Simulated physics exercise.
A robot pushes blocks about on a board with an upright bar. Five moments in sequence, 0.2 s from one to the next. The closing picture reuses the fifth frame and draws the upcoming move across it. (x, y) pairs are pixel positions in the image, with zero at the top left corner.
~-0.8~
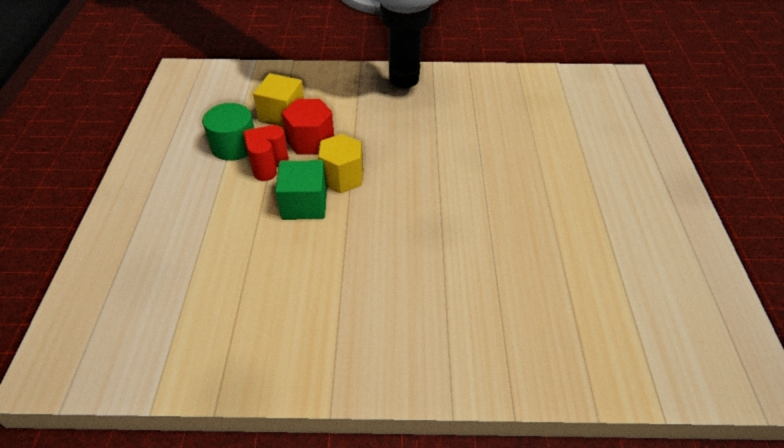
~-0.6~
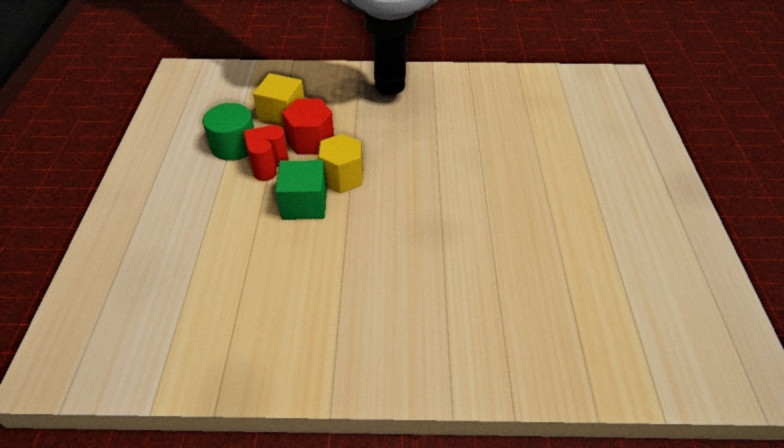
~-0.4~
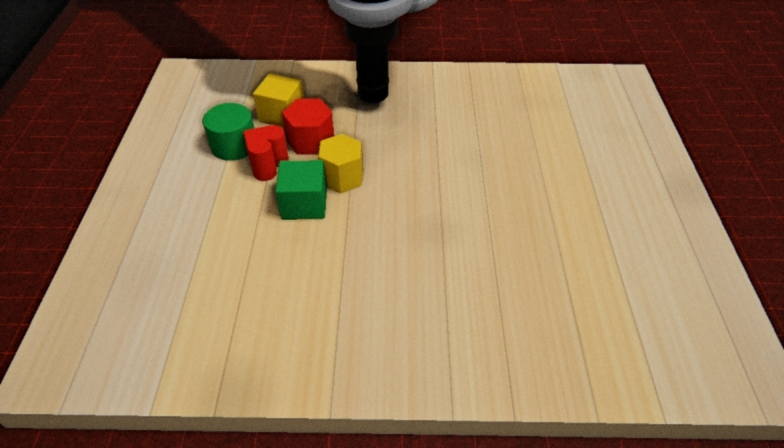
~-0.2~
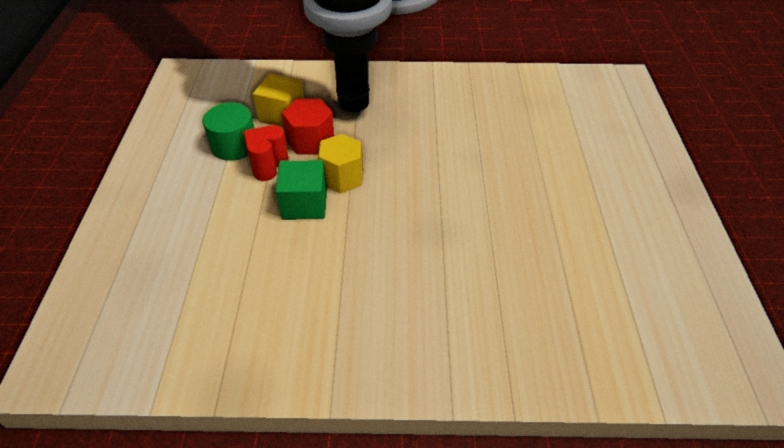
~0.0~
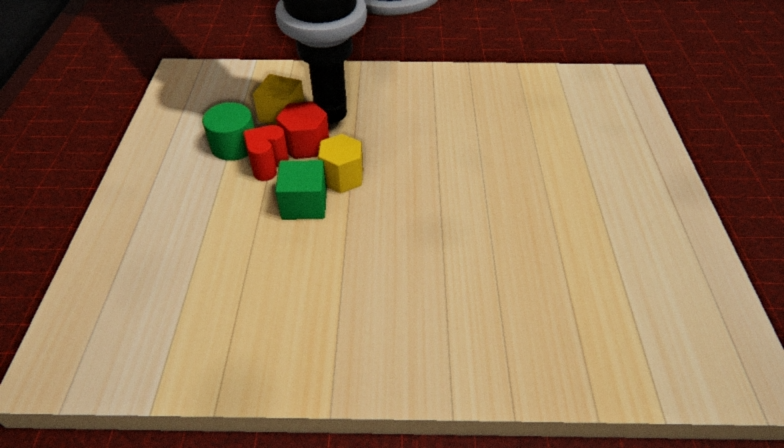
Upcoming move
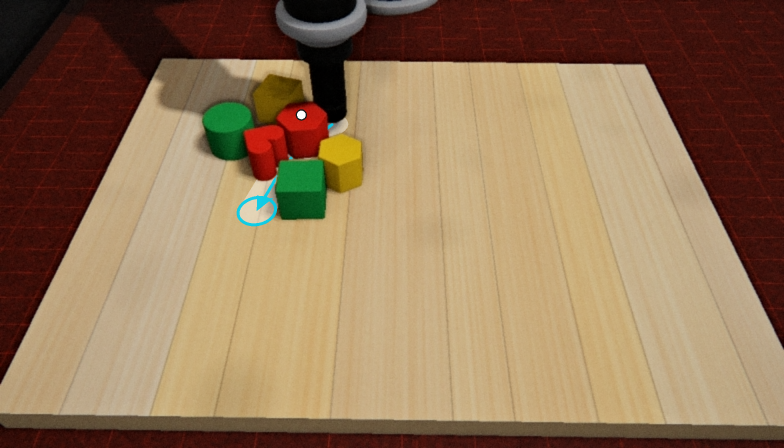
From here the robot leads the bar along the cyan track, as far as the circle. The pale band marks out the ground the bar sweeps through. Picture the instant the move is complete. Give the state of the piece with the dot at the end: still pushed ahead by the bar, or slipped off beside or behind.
It will keep going ahead of the bar.
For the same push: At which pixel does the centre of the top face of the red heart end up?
Its top face will be centred at roughly (187, 180).
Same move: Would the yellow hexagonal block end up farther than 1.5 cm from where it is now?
No - that is not the case.
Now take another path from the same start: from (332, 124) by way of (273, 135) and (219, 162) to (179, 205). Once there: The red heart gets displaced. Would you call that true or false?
Answer: True.
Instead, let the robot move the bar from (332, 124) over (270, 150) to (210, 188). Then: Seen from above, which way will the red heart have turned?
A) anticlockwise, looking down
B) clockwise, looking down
The one that fits is B, clockwise, looking down.
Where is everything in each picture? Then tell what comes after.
The first picture shows lower end of the bar (404, 80), tops of blocks, red heart (262, 137), yellow square piece (277, 86), green square piece (300, 175), red hexagonal block (307, 111), yellow hexagonal block (340, 148).
The second picture shows bar (390, 87), blocks as before.
The third picture shows bar (373, 95), blocks as before.
The fourth picture shows bar (354, 104), blocks as before.
The fifth picture shows bar (331, 114), red heart (262, 137), yellow square piece (277, 86), green square piece (300, 175), red hexagonal block (301, 115), yellow hexagonal block (340, 148).
The drawn path runs from (332, 124) via (288, 161), ending at (257, 211); the dot is on the red hexagonal block.
The first path, step by step. One third of the way, bar (301, 138); red heart (228, 159), turned 45° clockwise; red hexagonal block (273, 142), turned 20° anticlockwise.
Two thirds of the way, bar (275, 167); red heart (202, 175), turned 105° clockwise; green square piece (298, 185), turned 45° anticlockwise; red hexagonal block (245, 174), turned 25° anticlockwise.
At the end, bar (254, 201); red heart (187, 180), turned 130° clockwise; yellow square piece not moved; green square piece (298, 186), turned 50° anticlockwise; red hexagonal block (211, 207); yellow hexagonal block not moved.
